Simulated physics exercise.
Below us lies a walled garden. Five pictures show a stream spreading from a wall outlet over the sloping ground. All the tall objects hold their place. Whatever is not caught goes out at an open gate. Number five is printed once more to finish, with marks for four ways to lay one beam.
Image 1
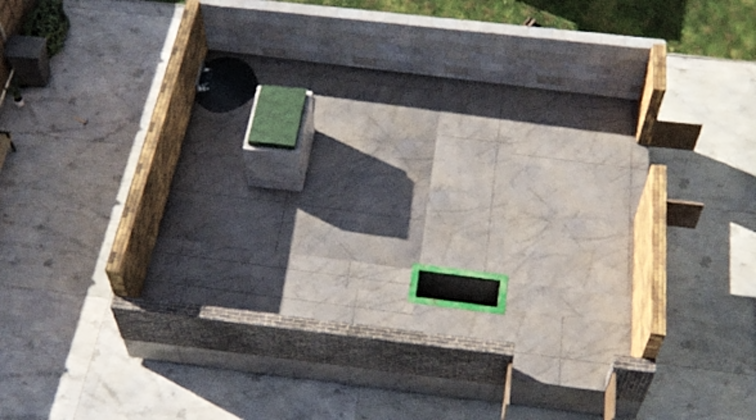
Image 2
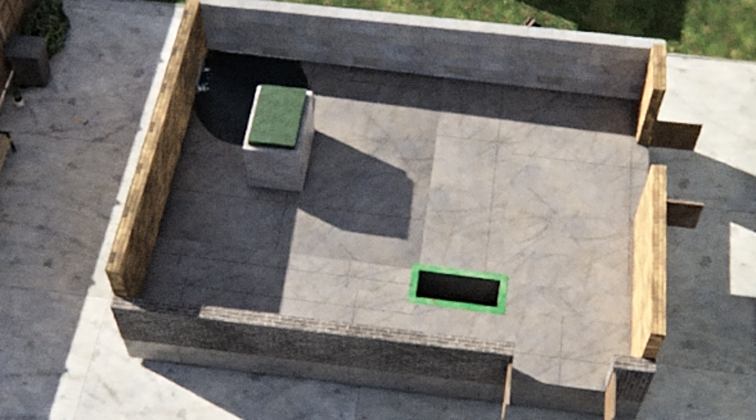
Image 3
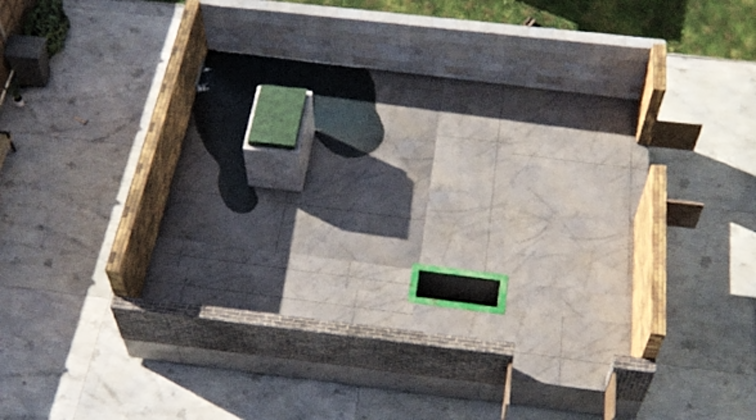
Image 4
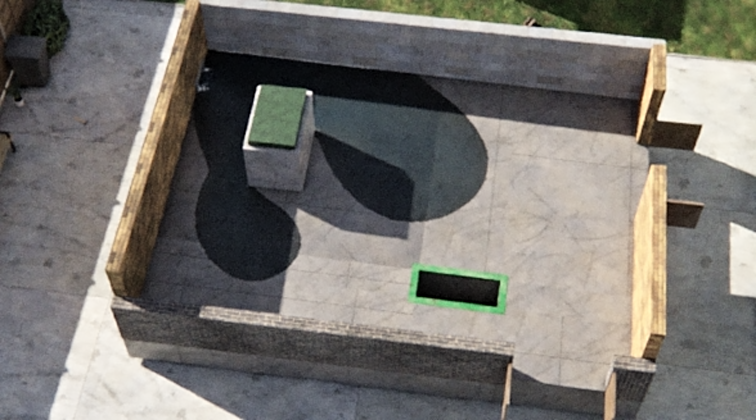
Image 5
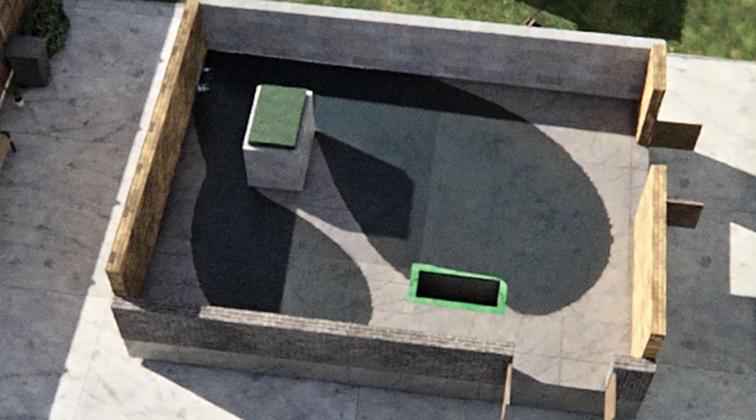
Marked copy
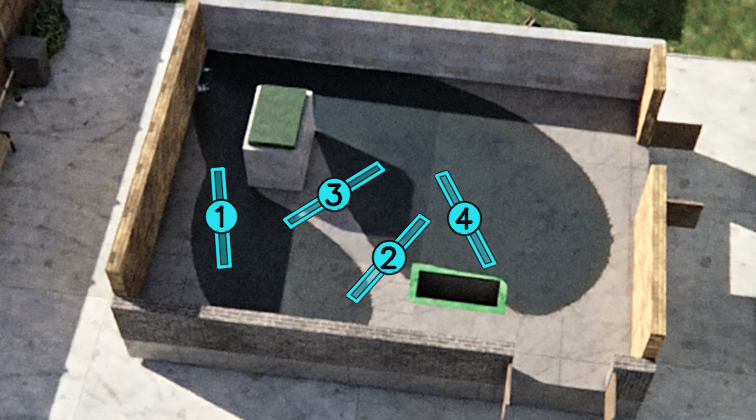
In the video, seen from above, a dark patch of water appears in the upper left corner of a walled yard, spreads around both sides of a green-topped block, and widens across the paving to a green-edged rectangular opening.
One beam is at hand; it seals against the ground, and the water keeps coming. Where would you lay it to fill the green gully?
I would pick spot 4.
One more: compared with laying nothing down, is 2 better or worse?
Worse.
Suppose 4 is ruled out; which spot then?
1.
On the marked copy, 1 from (217, 169) to (224, 266); 2 from (352, 298) to (424, 218); 3 from (287, 223) to (380, 166); 4 from (441, 174) to (489, 264).
Choosing 1, about 18 % of the stream runs into the green gully, about 82 % out by the gates.
Choosing 2, about 9 % of the stream runs into the green gully, about 91 % out by the gates.
Choosing 3, about 9 % of the stream runs into the green gully, about 91 % out by the gates.
Choosing 4, about 32 % of the stream runs into the green gully, about 68 % out by the gates.
